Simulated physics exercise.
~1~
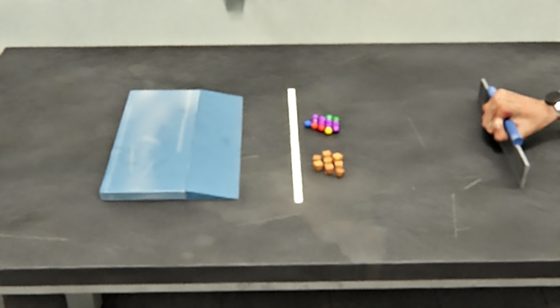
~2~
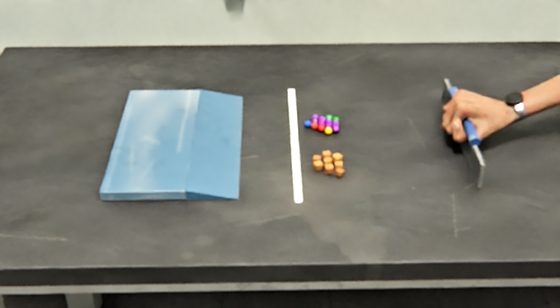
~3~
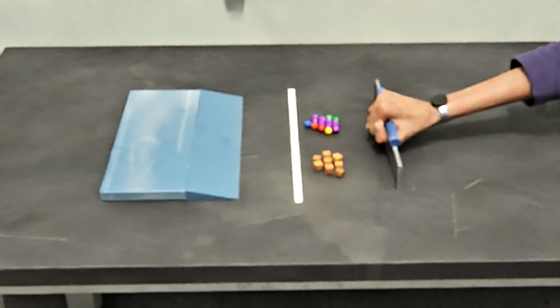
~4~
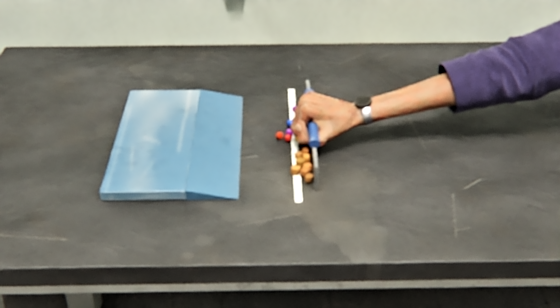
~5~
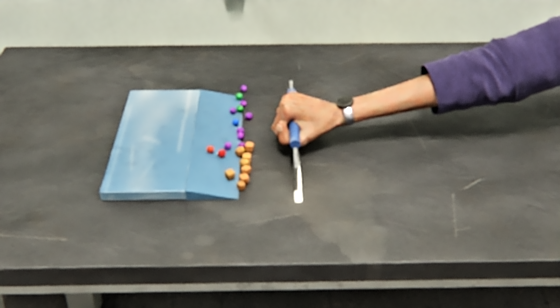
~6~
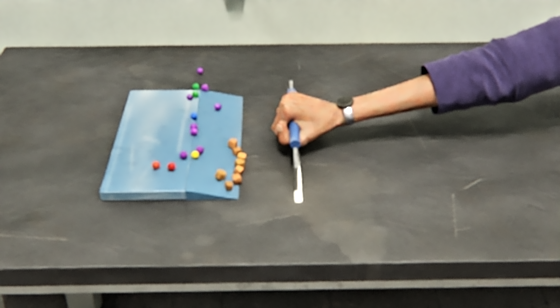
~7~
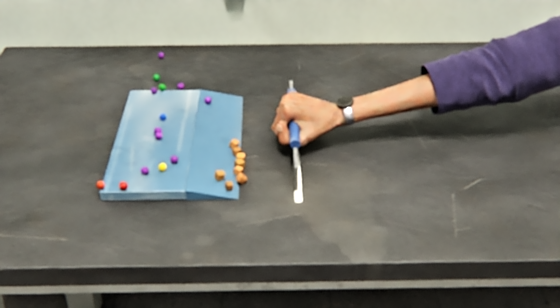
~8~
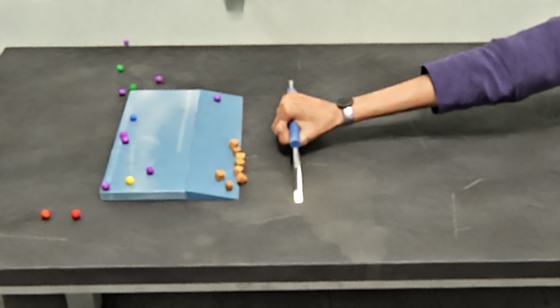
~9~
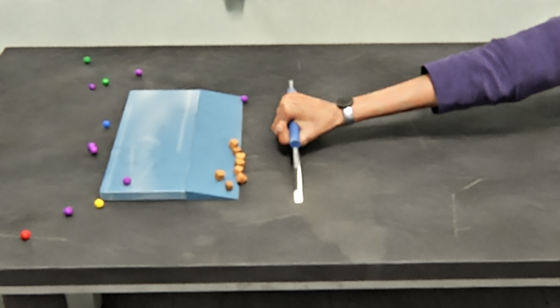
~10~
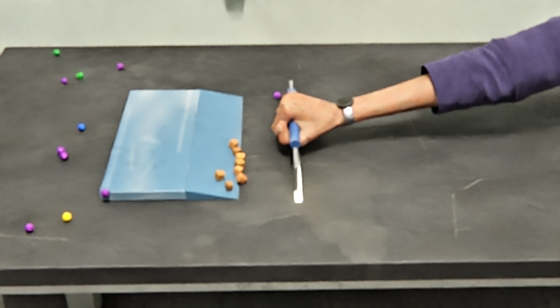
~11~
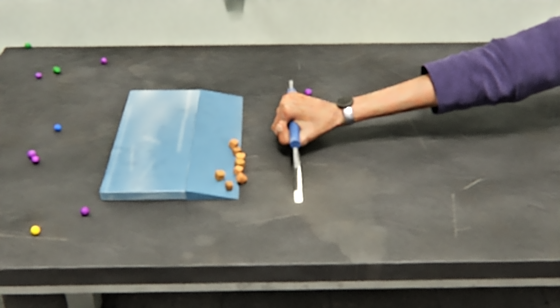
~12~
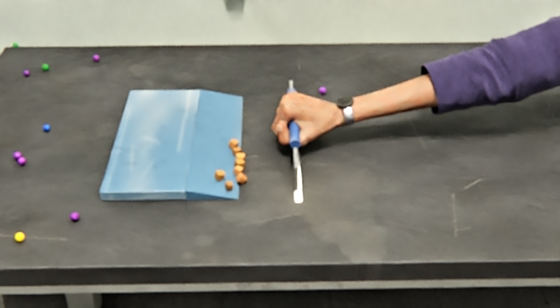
A hand in a purple sleeve, wearing a watch, holds a blue-handled scraper at the right of a dark tabletop, seen from above at an angle. A blue slab with a sloping edge lies at left, and a white strip and two small clusters, one multicoloured and one orange, sit between. The hand sweeps the scraper left, pushing both clusters, and stops at the strip. The orange pieces slide to the slab's near edge and stay there. The multicoloured ones scatter over the slab and beyond, several ending on the table at far left, one behind the hand.
